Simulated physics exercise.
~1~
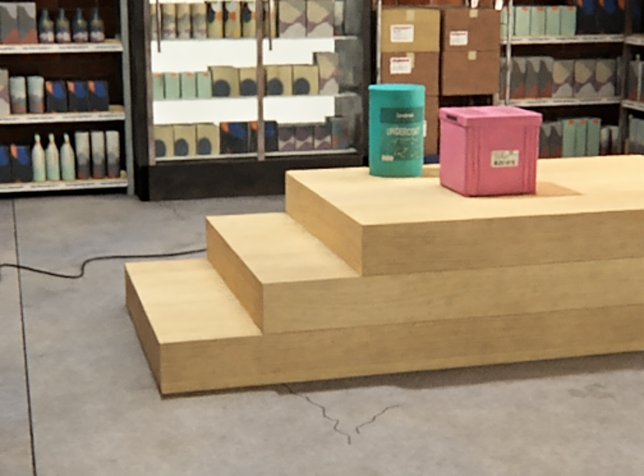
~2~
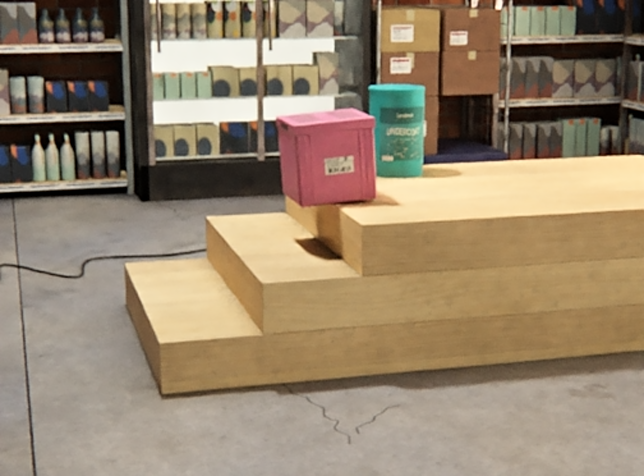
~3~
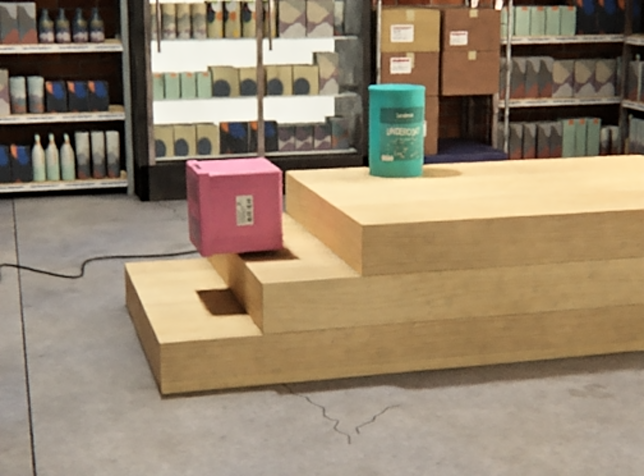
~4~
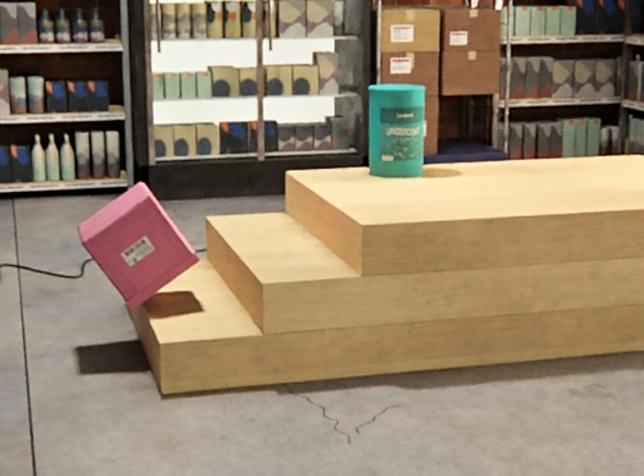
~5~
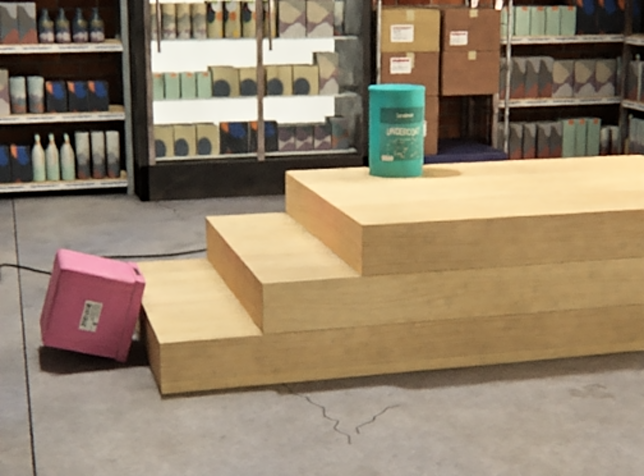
A pink tote slides left along a wooden landing in a store, passing in front of a turquoise pail that stays put, then tumbles down the steps and ends tilted beside the lowest one, at floor level on the left.
